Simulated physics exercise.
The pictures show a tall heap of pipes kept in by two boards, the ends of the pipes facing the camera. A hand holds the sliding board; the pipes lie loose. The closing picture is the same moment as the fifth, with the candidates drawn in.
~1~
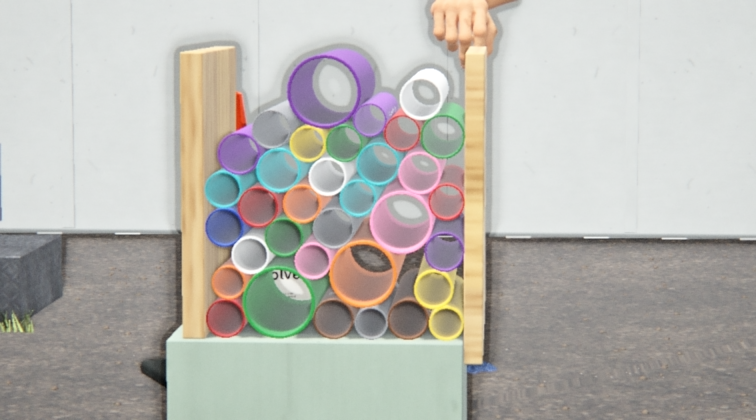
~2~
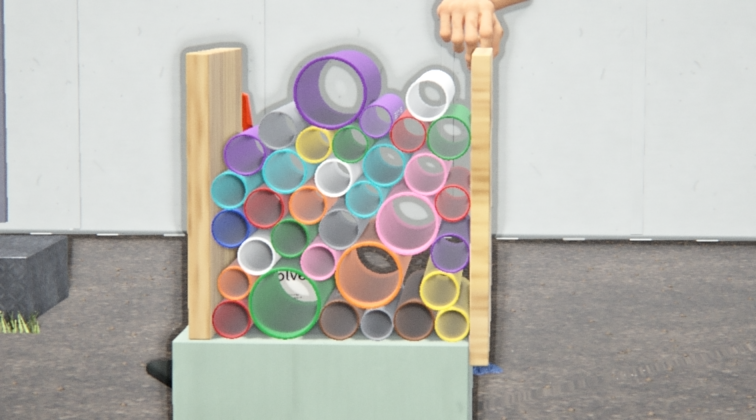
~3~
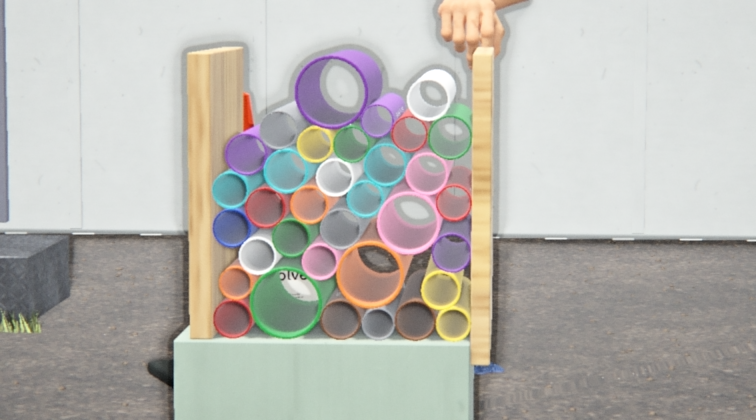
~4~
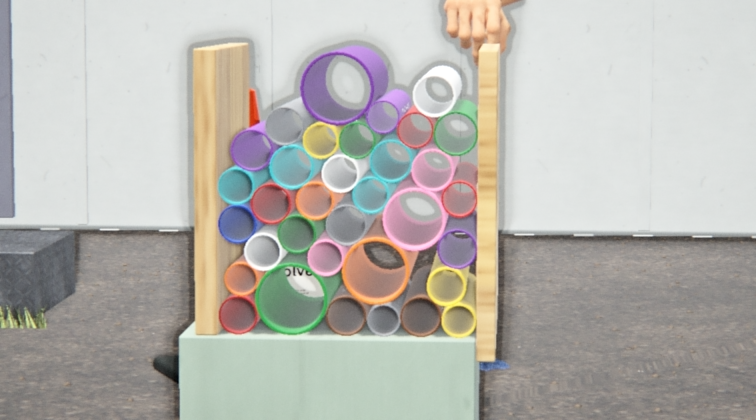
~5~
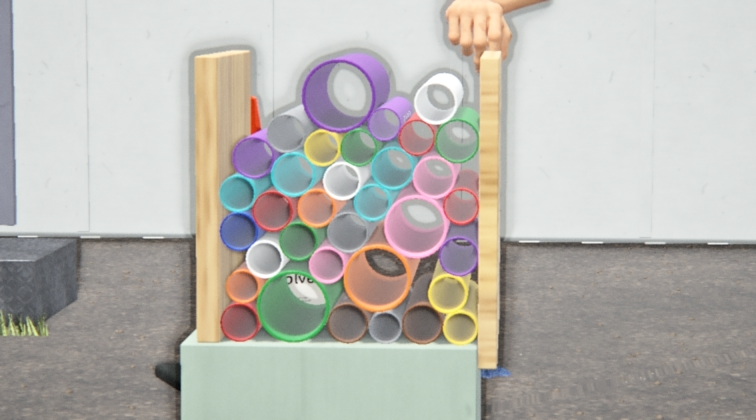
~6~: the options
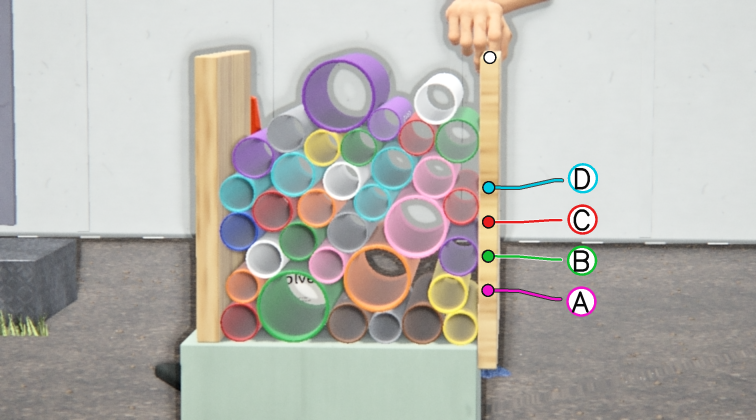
In this clip, a hand rests on top of the right-hand board beside a tall heap of colourful pipes held between two boards; the pipes and boards keep their arrangement while the whole view shifts slightly.
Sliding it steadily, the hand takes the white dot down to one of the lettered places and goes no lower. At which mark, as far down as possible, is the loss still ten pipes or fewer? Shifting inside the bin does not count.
No lower than B.
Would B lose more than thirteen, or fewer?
Fewer than thirteen.
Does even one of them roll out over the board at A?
Yes.
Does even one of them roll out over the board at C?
Yes, at C.
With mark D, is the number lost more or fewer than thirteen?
At D, fewer than thirteen.
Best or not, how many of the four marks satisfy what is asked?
The number is three.
On the marked copy, A at (488, 290); B at (488, 256); C at (488, 222); D at (489, 188); the white dot at (490, 58).
With B. Early on, top of the board (480, 144).
Further on, top of the board (479, 241).
At the end, top of the board (479, 255), about seven out over the board.
As for the rest, A eleven out over the board; C two out over the board; D two out over the board.
